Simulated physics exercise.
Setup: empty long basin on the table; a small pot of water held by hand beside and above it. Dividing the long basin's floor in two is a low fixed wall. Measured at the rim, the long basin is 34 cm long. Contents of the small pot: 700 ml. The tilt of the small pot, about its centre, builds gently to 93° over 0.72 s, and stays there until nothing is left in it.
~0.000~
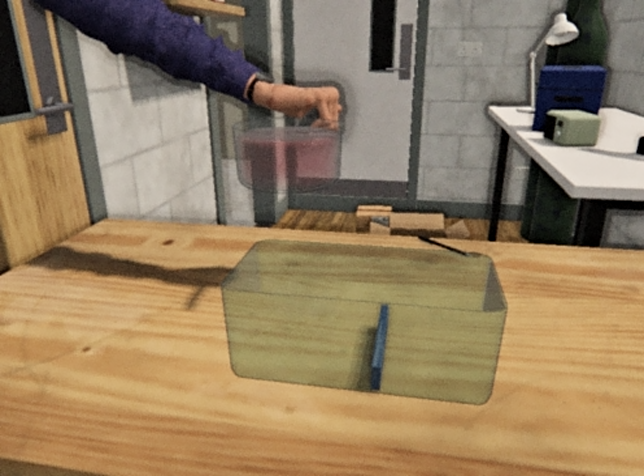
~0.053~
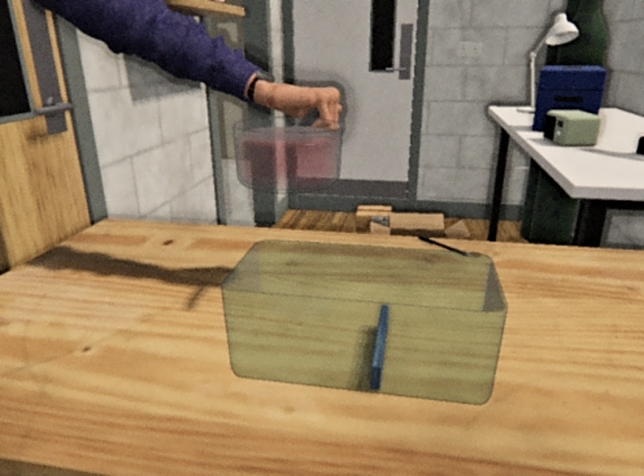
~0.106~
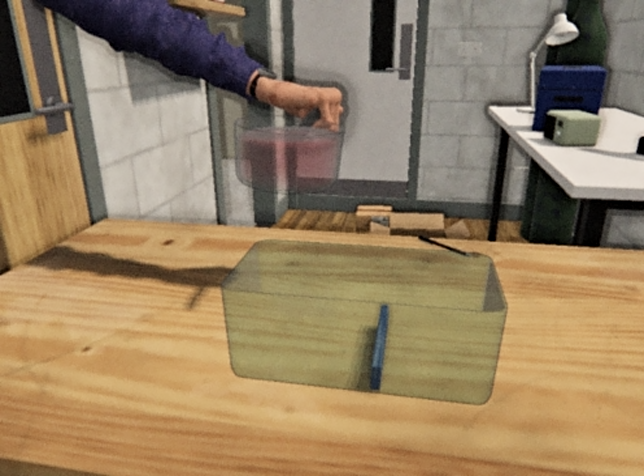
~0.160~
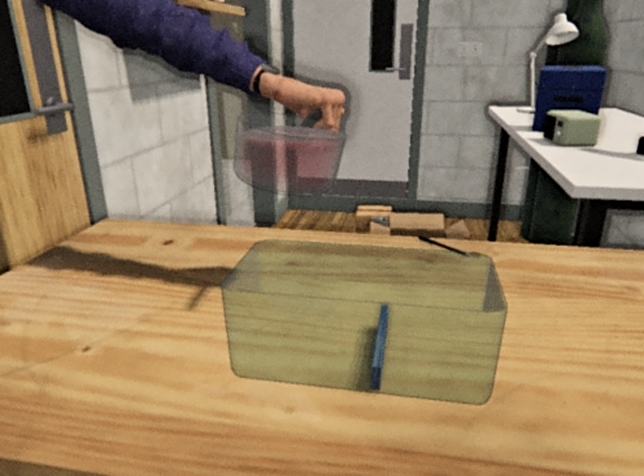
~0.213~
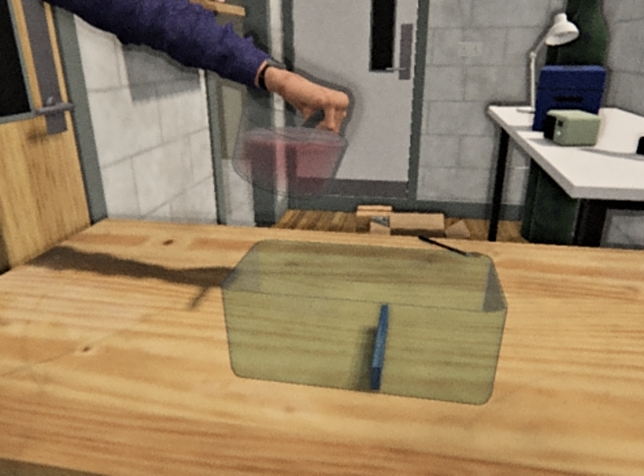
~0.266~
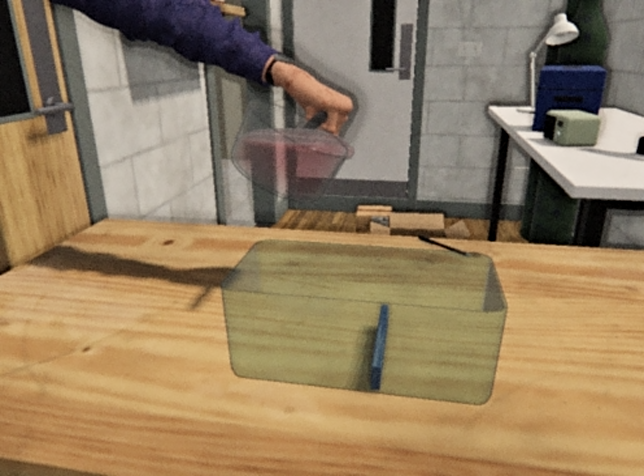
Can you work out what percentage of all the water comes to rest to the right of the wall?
I would put it at 68 per cent.
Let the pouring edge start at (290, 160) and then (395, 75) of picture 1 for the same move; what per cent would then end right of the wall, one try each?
First 10, then 80 per cent.
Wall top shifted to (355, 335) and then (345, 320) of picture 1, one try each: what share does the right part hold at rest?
Around 85 and 95 percent, in that order.
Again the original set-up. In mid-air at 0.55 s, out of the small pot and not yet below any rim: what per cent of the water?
Share: Roughly 42 per cent.
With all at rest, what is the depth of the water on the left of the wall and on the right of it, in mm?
About 6 mm left, about 22 mm right.
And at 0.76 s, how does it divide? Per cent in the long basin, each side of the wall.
Near 16 on the left, 64 on the right.
After 0.55 s the tilt is 81° and 39 per cent is still to pour, 3 is left of the wall and 17 right of it.
After 0.76 s the tilt is 93° and 11 per cent is still to pour, 16 is left of the wall and 64 right of it.
After 0.98 s the tilt is 93° and 3 per cent is still to pour, 26 is left of the wall and 68 right of it.
After 1.22 s the tilt is 93° and 1 per cent is still to pour, 30 is left of the wall and 67 right of it.
In the end 31 per cent lies left of the wall, 68 right of it and 1 outside.
